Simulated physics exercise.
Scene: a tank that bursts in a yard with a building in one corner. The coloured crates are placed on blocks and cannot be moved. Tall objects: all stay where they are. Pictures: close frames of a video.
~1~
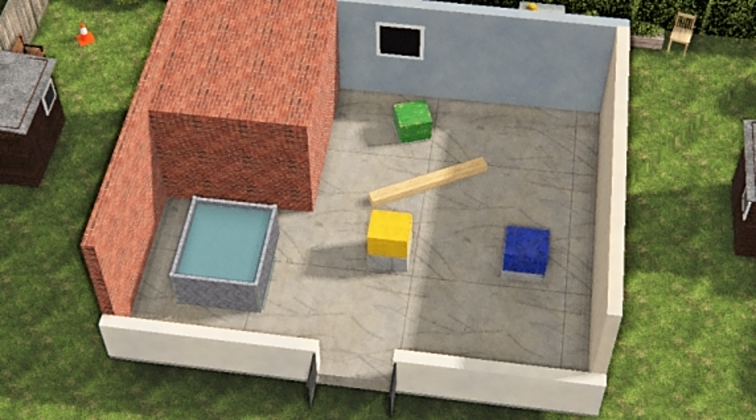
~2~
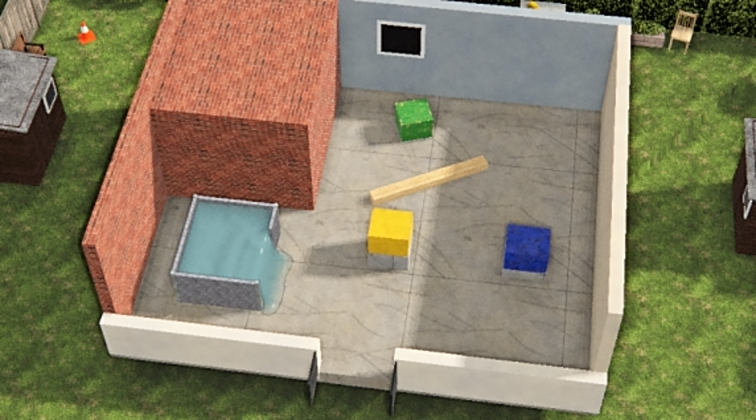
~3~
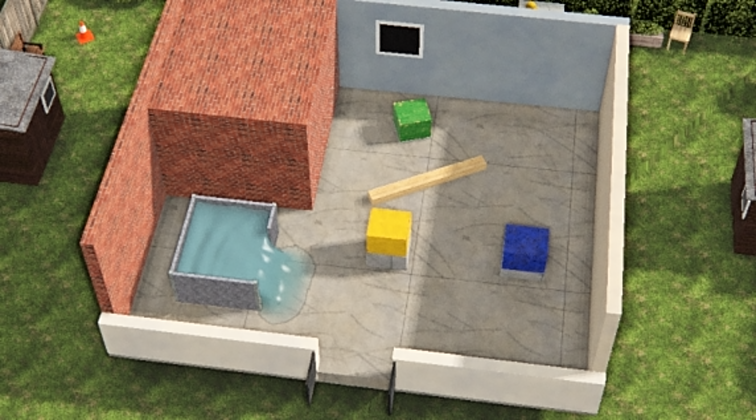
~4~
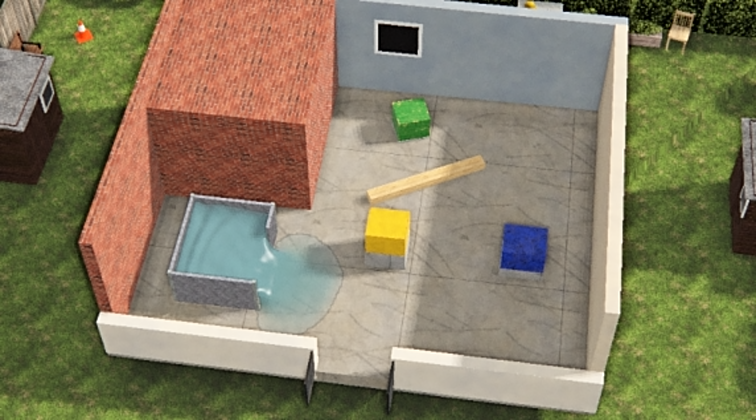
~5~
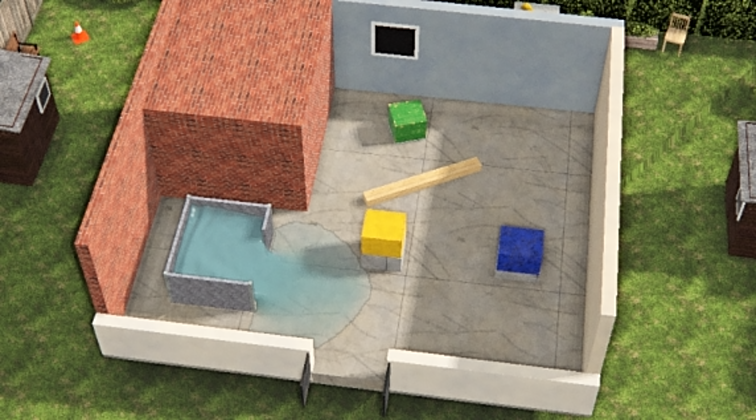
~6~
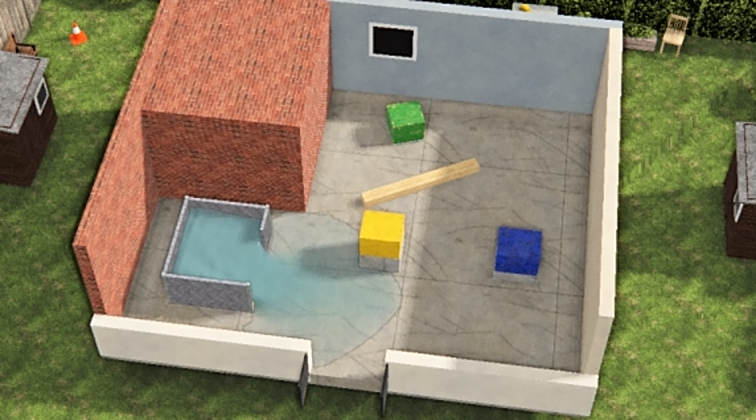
Water bursts from the right side of a gray tank and spreads across the paved yard.
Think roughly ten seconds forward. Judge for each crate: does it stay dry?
The green crate: No, it gets wet. The yellow crate: Yes, it stays dry. The blue crate: Yes, it stays dry.
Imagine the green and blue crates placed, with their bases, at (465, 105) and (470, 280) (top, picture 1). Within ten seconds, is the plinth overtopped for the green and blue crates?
The green one is drenched; the blue one is drenched.
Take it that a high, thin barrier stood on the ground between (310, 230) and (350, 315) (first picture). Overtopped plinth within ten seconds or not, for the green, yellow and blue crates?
Green crate: Untouched, yellow crate: Untouched, blue crate: Untouched.
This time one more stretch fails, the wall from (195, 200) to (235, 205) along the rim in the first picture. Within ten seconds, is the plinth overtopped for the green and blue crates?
Log: Green crate stays clear; blue crate stays clear.
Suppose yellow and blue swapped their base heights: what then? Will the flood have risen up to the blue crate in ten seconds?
Well, the blue one stays untouched then.
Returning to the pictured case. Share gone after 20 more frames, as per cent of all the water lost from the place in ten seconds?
About 50 %.
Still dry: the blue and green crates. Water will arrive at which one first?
I'd pick the one in blue.
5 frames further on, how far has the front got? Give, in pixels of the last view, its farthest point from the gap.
My guess would be about (528, 346).
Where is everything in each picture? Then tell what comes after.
The water tank at (225, 243) is whole and still, in the first picture.
Water pours out at (265, 272) and has run to (264, 313), in the second picture.
Water pours out at (263, 274) and has run to (309, 261), in the third picture.
The front is at (338, 274), out from the gap at (262, 274), in the fourth picture.
Water pours out at (258, 276) and has run to (367, 284), in the fifth picture.
Water pours out at (256, 277) and has run to (396, 307), in the sixth picture.
A moment on, water covers 30 % of the floor; the green crate not reached, the yellow crate water round its plinth, the blue crate water round its plinth.
Next, water covers 40 % of the floor; the green crate not reached, the yellow crate water round its plinth, the blue crate water round its plinth.
Then, water covers 55 % of the floor; the green crate water round its plinth, the yellow crate water round its plinth, the blue crate water round its plinth.
Later, water covers 75 % of the floor; the green crate water round its plinth, the yellow crate water round its plinth, the blue crate water round its plinth.
In the end, water covers 90 % of the floor; the green crate was topped, the yellow crate stayed above the water, the blue crate stayed above the water.
